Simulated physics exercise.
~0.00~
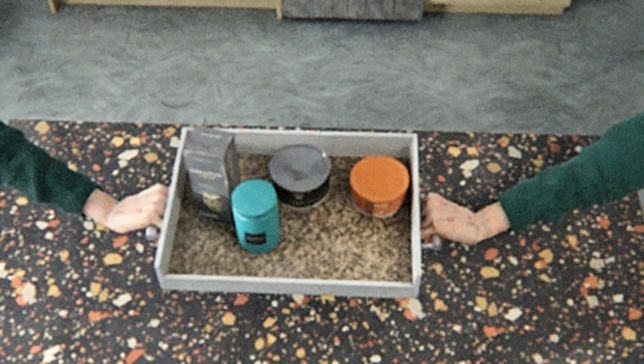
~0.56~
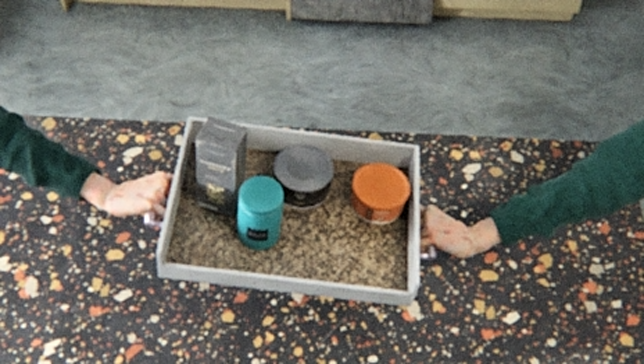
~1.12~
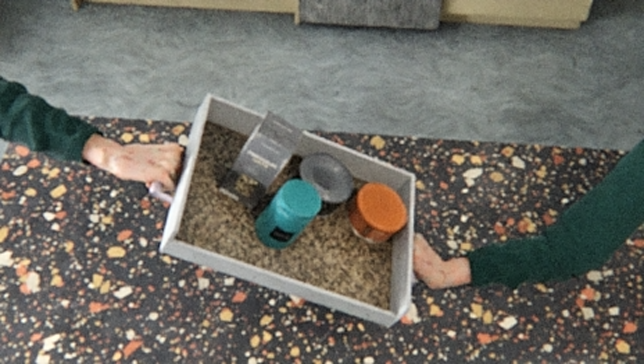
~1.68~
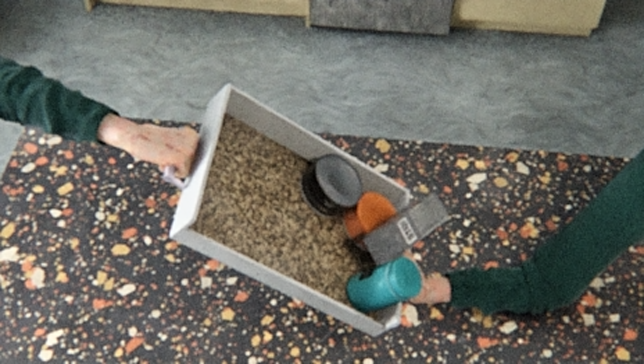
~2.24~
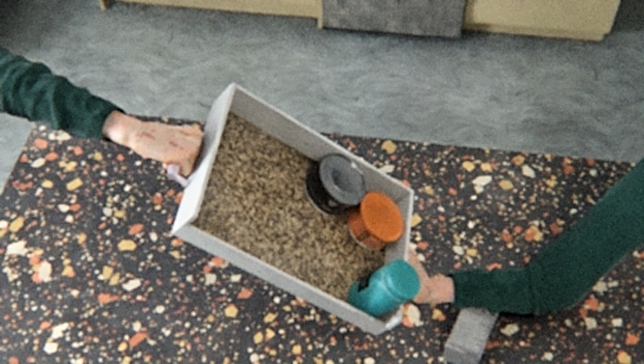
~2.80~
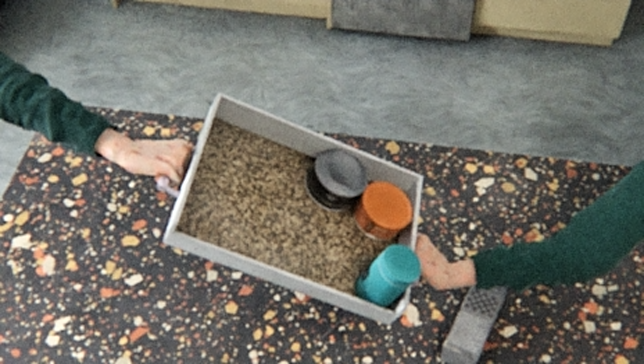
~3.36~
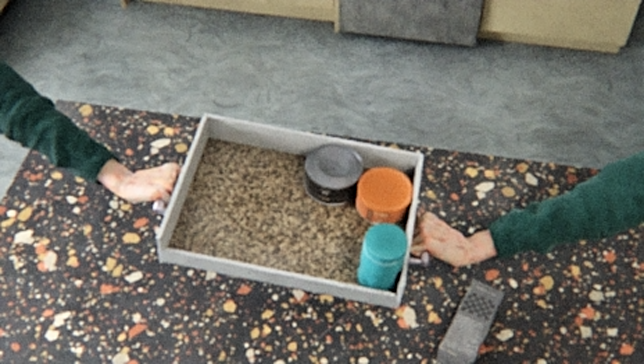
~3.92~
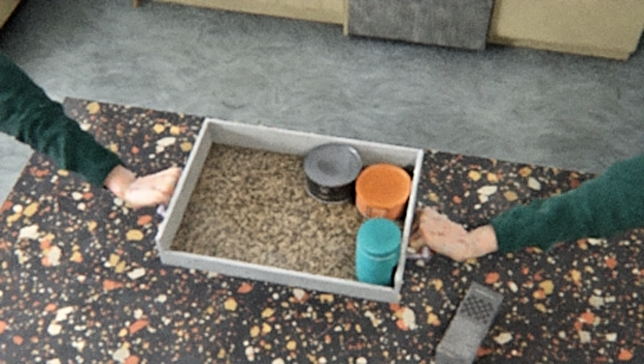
A tall grey carton toppled and tumbled out over the tray's lower right corner as two hands tilted it, while the turquoise jar slid right. The hands then levelled the tray, leaving the carton lying outside and the other three containers inside.
